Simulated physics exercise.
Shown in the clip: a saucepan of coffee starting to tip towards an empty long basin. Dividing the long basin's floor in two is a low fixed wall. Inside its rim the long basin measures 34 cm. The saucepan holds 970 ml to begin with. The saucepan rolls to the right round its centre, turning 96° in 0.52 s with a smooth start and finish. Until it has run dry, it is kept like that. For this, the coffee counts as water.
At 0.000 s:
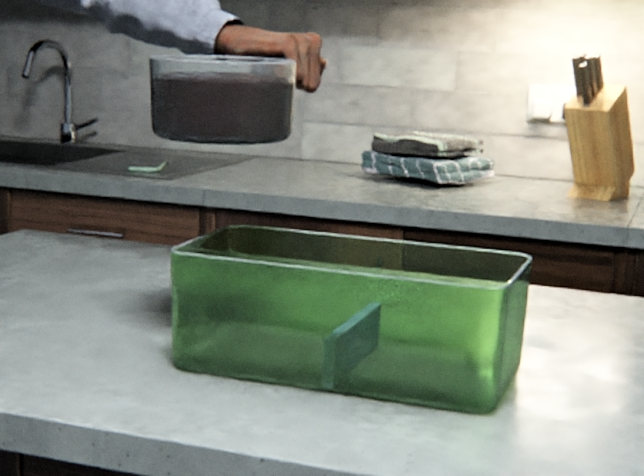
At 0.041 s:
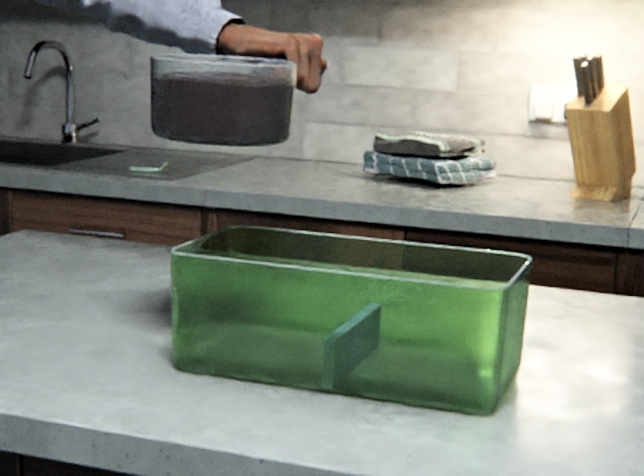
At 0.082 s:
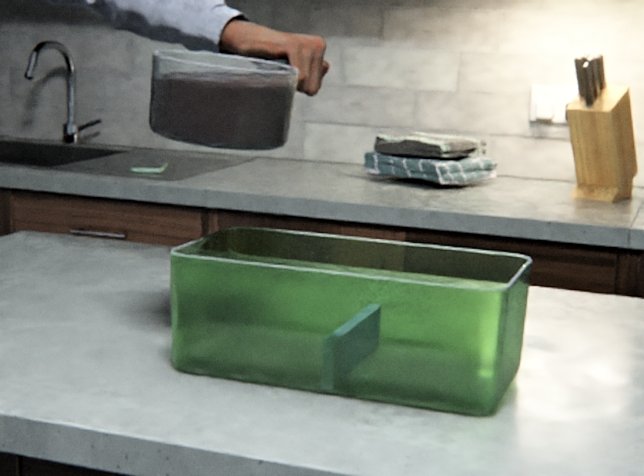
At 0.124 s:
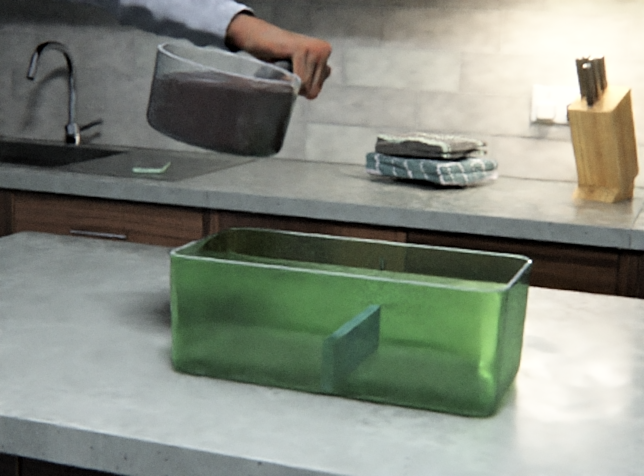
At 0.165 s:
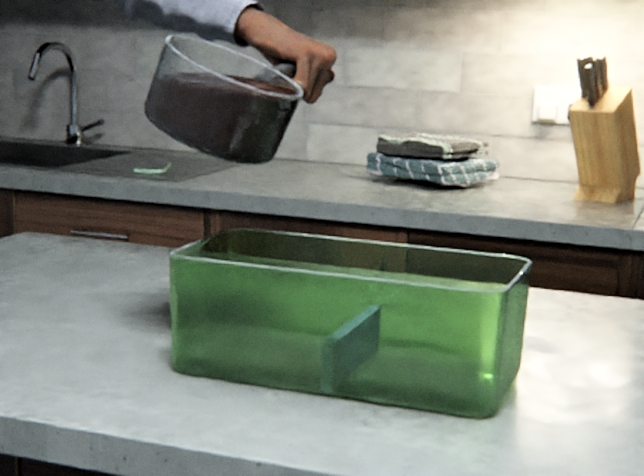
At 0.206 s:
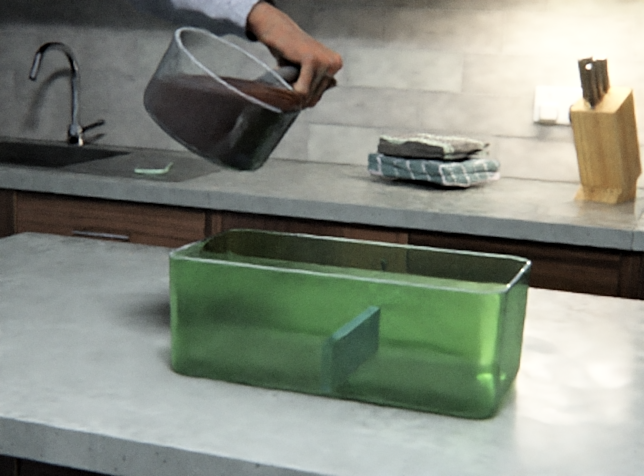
The video shows a hand holding a clear saucepan of dark coffee above a grey kitchen counter, behind a long green translucent basin with a low inner wall; the hand gradually tilts the saucepan to the right.
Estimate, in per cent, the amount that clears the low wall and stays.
Roughly 22 percent.
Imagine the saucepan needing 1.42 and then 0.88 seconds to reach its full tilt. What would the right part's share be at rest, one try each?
Roughly 50 per cent the first time and 40 per cent the second.
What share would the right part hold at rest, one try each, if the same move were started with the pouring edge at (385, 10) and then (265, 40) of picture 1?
Respectively about 80 and 5 percent.
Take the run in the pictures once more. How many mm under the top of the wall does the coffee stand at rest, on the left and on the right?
Roughly 22 mm on the left side and roughly 42 mm on the right.
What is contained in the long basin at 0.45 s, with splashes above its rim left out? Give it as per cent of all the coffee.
18 %, roughly.
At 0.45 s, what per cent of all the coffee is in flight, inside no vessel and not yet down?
46 %.
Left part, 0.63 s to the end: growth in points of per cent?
It comes to near 16 per cent.
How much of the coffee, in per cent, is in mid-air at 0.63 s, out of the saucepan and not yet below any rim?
Roughly 8 per cent.
Then, 0.45 s in, the tilt is 92° and 35 per cent is still to pour, 14 is left of the wall and 5 right of it.
Then, 0.63 s in, the tilt is 96° and 11 per cent is still to pour, 60 is left of the wall and 21 right of it.
Then, 0.82 s in, the tilt is 96° and 3 per cent is still to pour, 67 is left of the wall and 20 right of it.
Then, 1.02 s in, the tilt is 96° and 1 per cent is still to pour, 74 is left of the wall and 22 right of it.
Finally, 76 per cent lies left of the wall, 22 right of it and 2 outside.
